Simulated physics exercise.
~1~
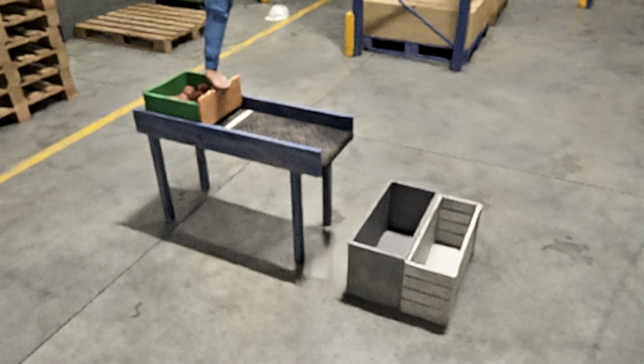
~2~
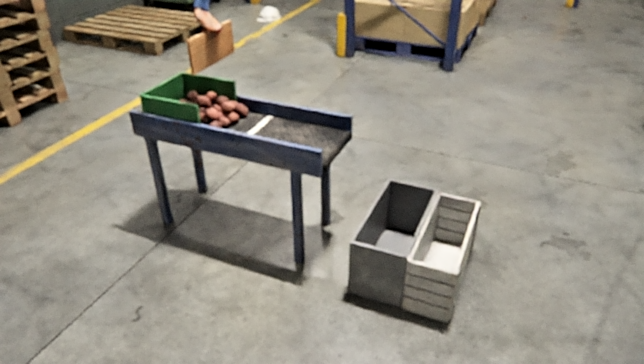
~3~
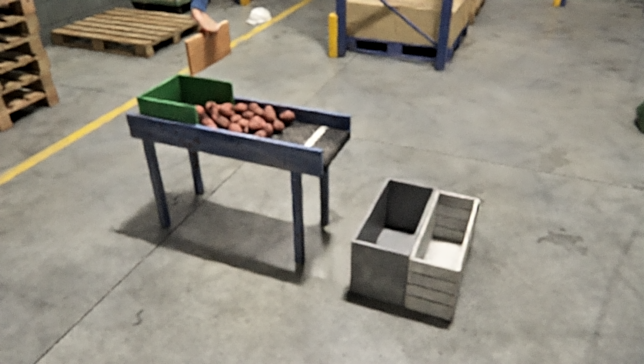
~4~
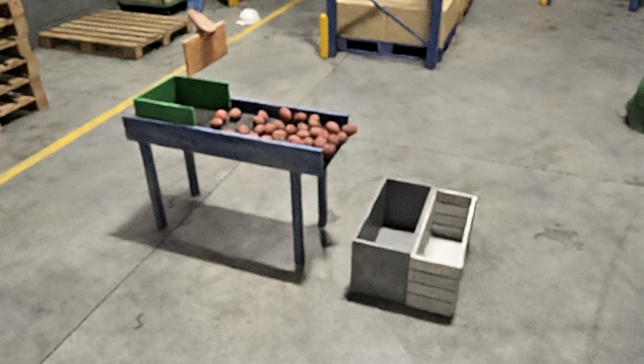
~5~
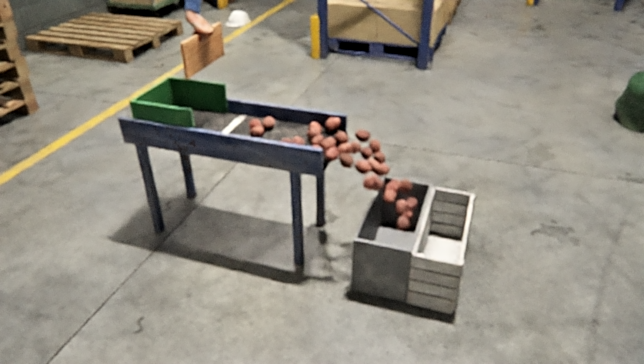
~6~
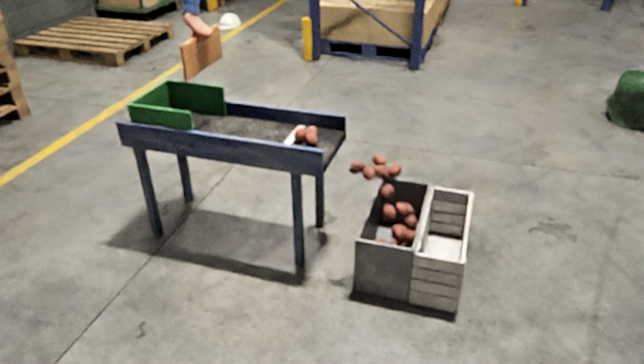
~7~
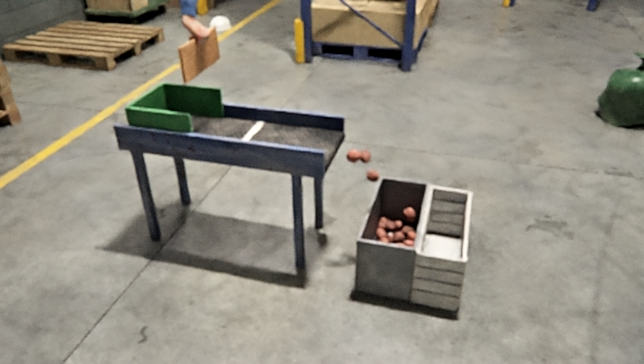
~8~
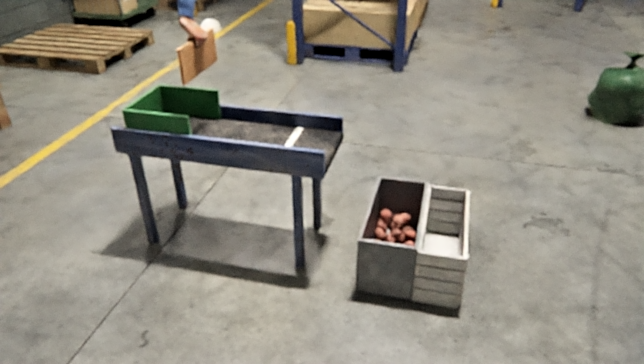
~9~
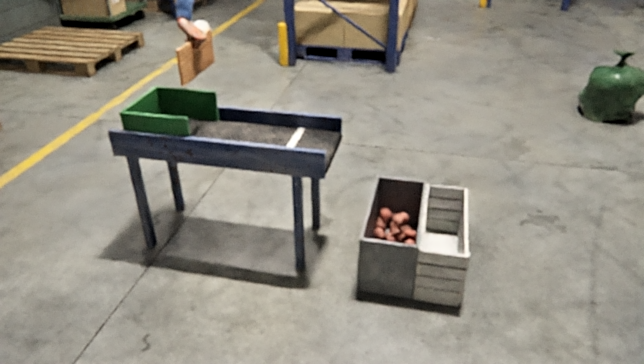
In a warehouse, a hand lifted a wooden gate from a green pen on a raised belt, and red potatoes rode right, spilled off the end and dropped into the long grey box, leaving the white box beside it empty.
